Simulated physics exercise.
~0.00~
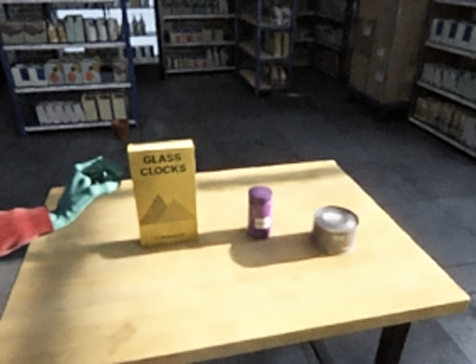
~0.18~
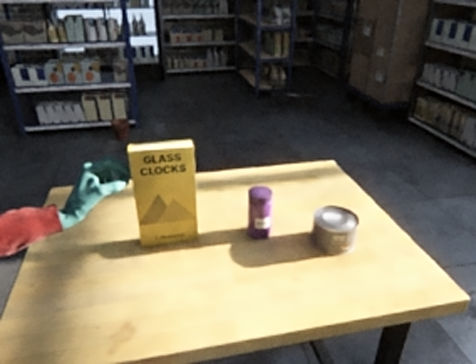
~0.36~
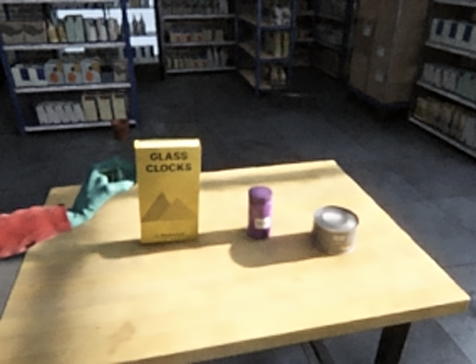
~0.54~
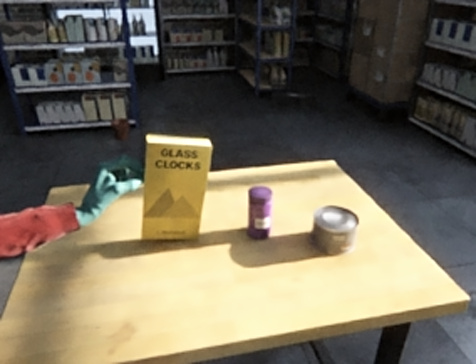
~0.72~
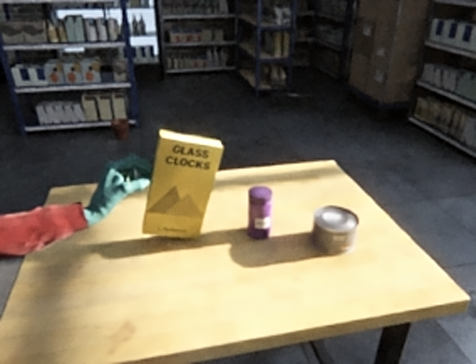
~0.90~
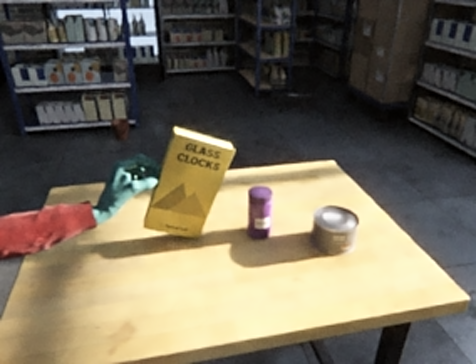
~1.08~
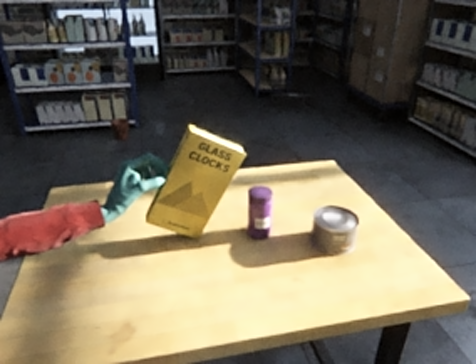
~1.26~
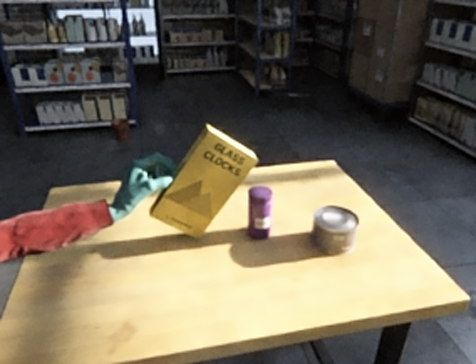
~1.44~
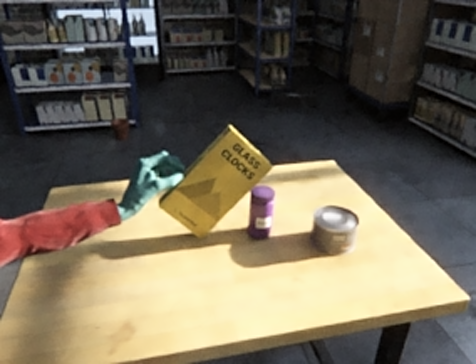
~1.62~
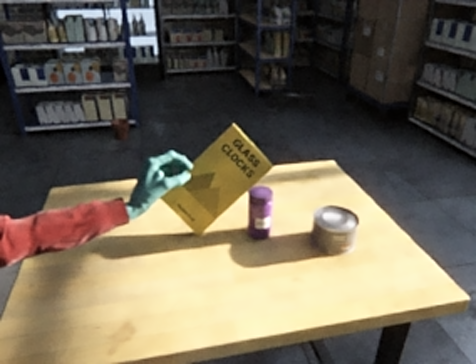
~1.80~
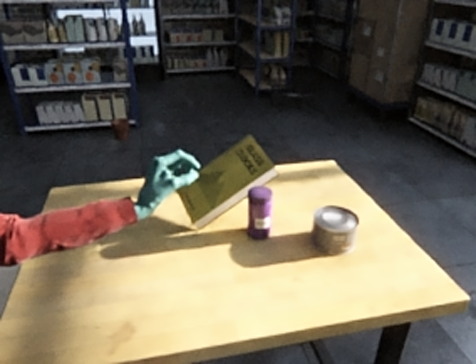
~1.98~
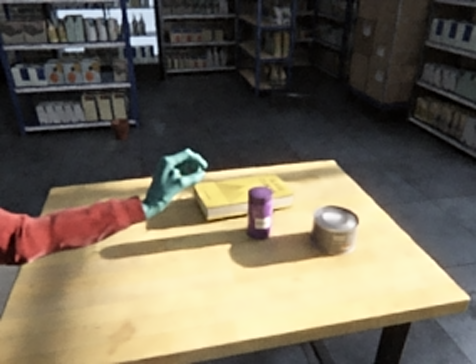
A hand in a teal glove, its red-sleeved arm reaching in from the left, moves toward an upright yellow book titled "Glass Clocks" on a wooden table. A small purple jar and a round grey tub stand to the book's right, with stocked shelves behind. The hand pushes slowly rightward, and the book shifts slightly, then begins to lean. It tilts further and further as the hand follows. Finally it topples over to the right and lies flat behind the purple jar, while the jar and tub remain standing in place.
